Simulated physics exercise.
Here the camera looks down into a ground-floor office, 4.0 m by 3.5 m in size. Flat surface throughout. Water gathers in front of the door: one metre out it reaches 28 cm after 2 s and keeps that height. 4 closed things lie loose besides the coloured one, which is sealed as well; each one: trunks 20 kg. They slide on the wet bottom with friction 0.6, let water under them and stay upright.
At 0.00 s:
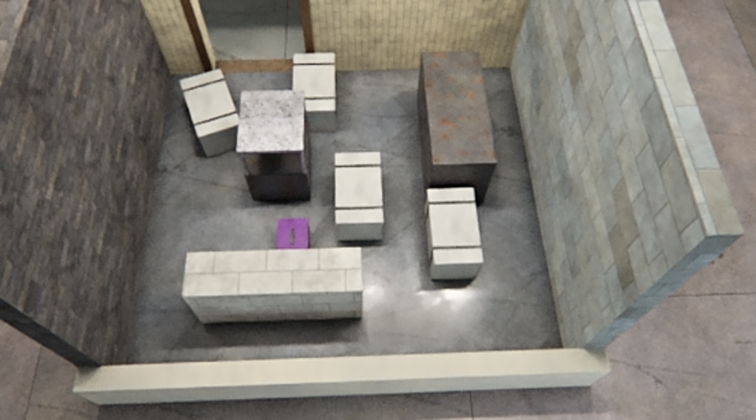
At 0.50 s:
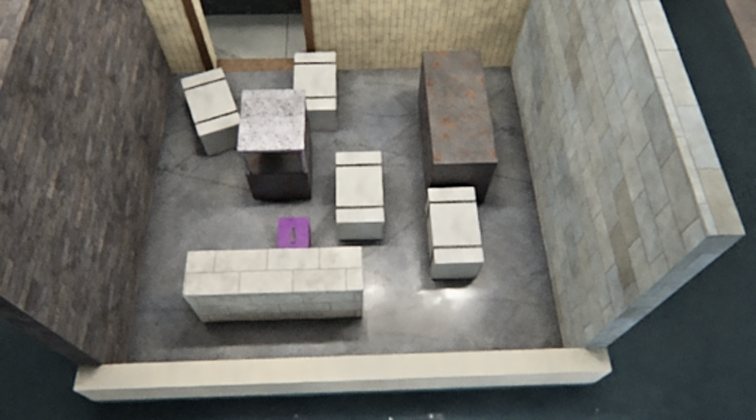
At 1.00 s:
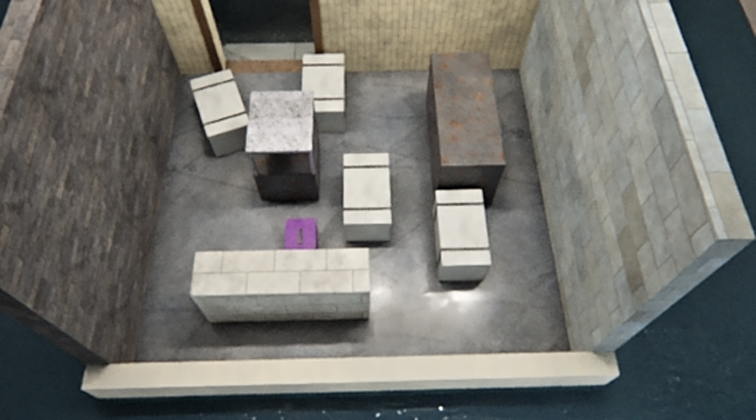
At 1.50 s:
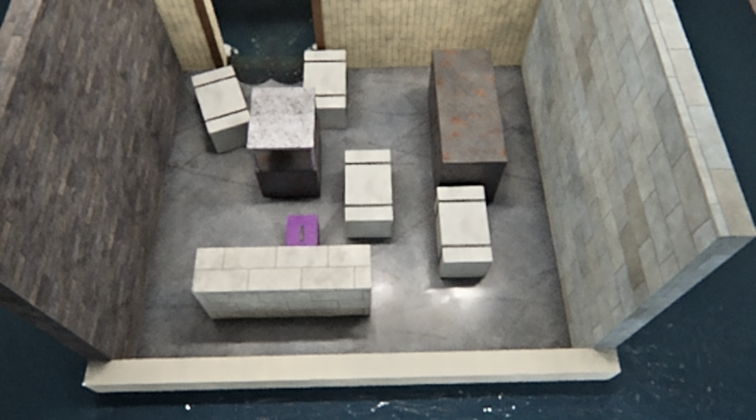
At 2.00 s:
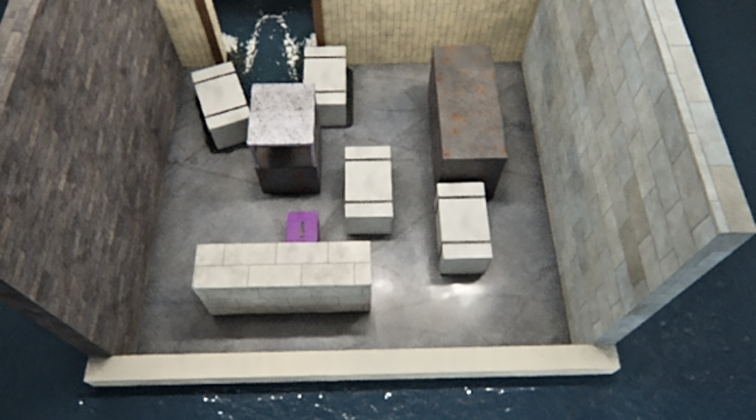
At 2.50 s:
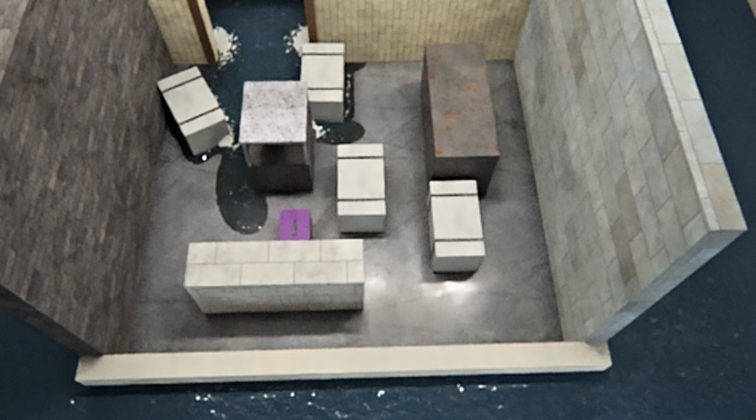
Dark water spreads around a roofless ground-floor office, seen from high above, then pushes through the doorway at the back and reaches across the grey floor. Inside stand pale banded boxes, a speckled grey-topped block, a rusty brown cabinet at right, and a small purple tote behind a long whitish block. The view shifts slightly sideways, and the two boxes nearest the door move a little while the tote stays put.
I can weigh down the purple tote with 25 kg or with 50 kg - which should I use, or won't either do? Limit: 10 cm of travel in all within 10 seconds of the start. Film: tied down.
Go with the lighter one.
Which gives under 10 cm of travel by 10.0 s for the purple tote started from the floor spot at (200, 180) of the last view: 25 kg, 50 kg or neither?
So heavier weight required.
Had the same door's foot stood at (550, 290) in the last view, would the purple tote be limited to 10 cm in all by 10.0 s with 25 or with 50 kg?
So the light mass does it.
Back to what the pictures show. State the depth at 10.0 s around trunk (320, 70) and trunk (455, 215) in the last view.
First roughly 15 cm, second roughly 16 cm.
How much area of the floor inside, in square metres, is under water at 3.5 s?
Roughly 6.0 m2.
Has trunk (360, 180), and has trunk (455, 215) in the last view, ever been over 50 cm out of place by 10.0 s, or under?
So that's not as far for the first and further for the second.
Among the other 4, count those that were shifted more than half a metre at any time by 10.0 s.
Total: 3.
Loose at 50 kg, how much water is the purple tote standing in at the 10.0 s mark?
Depth: Approx. 14 cm.
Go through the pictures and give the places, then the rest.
The first picture shows the purple tote at (292, 237) rests on the ground; 0.0 m2 under water; 0 of 5 have shifted.
The second picture shows the purple tote at (293, 236) rests on the ground; 0.0 m2 under water; 0 of 5 have shifted.
The third picture shows the purple tote at (300, 237) rests on the ground; water covers 0.0 m2; 0 of 5 have shifted.
The fourth picture shows the purple tote at (302, 233) rests on the ground; water covers 0.1 m2; 0 of 5 have shifted.
The fifth picture shows the purple tote at (302, 230), on the bottom; 0.8 m2 under water; 0 of 5 have shifted.
The sixth picture shows the purple tote at (295, 228), on the bottom; 2.0 m2 under water; 2 of 5 have shifted.
After 3.5 s the purple tote would be 0 cm from its start with 25 kg and 0 cm from its start with 50 kg; 1 cm of water round it then.
After 4.5 s the purple tote would be 0 cm from its start with 25 kg and 0 cm from its start with 50 kg; 5 cm of water round it then.
After 7.0 s the purple tote would be 3 cm from its start with 25 kg and 0 cm from its start with 50 kg; 13 cm of water round it then.
After 10.0 s the purple tote would be 3 cm from its start with 25 kg and 0 cm from its start with 50 kg; 14 cm of water round it then.
